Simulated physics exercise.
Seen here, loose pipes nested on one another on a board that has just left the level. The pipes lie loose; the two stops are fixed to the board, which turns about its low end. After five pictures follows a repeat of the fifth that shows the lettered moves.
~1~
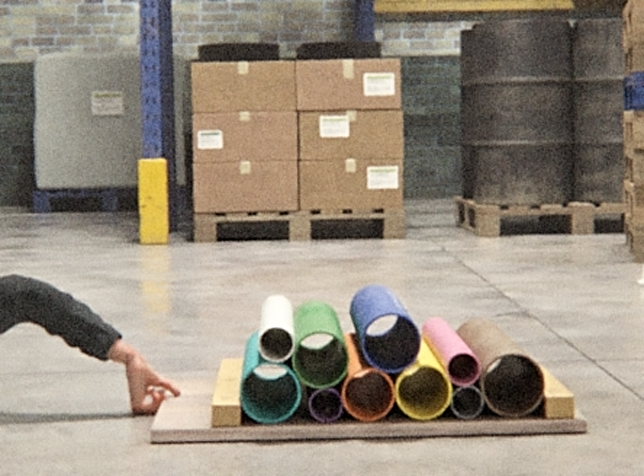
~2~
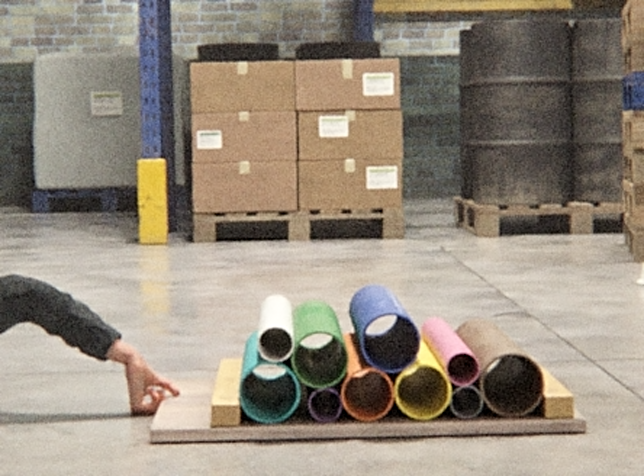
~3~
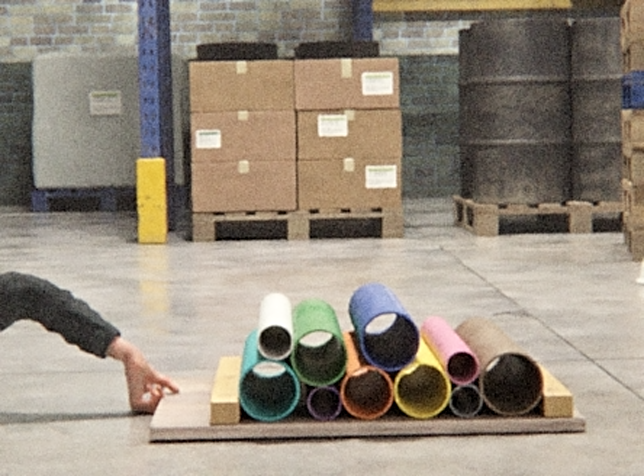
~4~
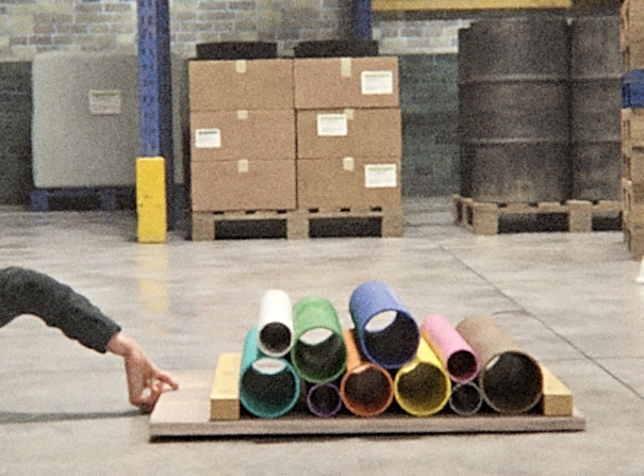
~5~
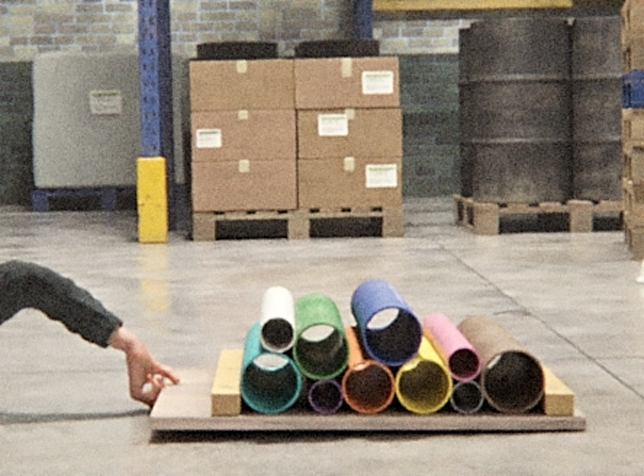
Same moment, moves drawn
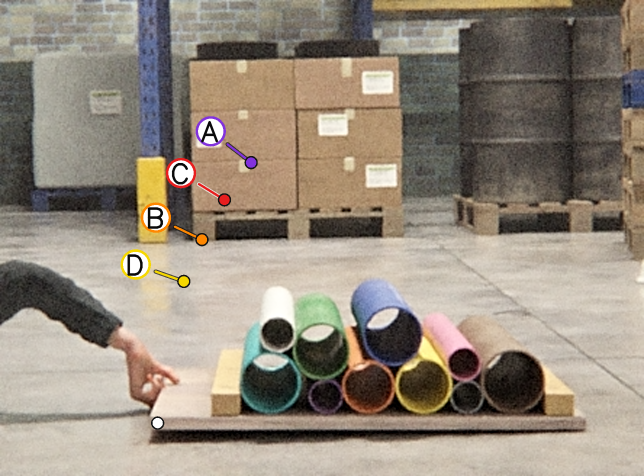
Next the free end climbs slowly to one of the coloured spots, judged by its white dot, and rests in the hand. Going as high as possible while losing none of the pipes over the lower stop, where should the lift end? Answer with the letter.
The highest mark that will do is B.
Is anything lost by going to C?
Yes.
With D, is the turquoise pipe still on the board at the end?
Yes.
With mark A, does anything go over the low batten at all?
Yes, at A.
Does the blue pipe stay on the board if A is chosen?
No.
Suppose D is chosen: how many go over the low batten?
It comes to none.
On the marked copy, A at (251, 163); B at (202, 240); C at (224, 200); D at (184, 282); the white dot at (157, 423).
Following B. Soon after the start, board at 16°.
Later, board at 27°.
In the end, board at 27°, none over the low batten.
As for the rest, A one over the low batten (blue); C one over the low batten (blue); D none over the low batten.
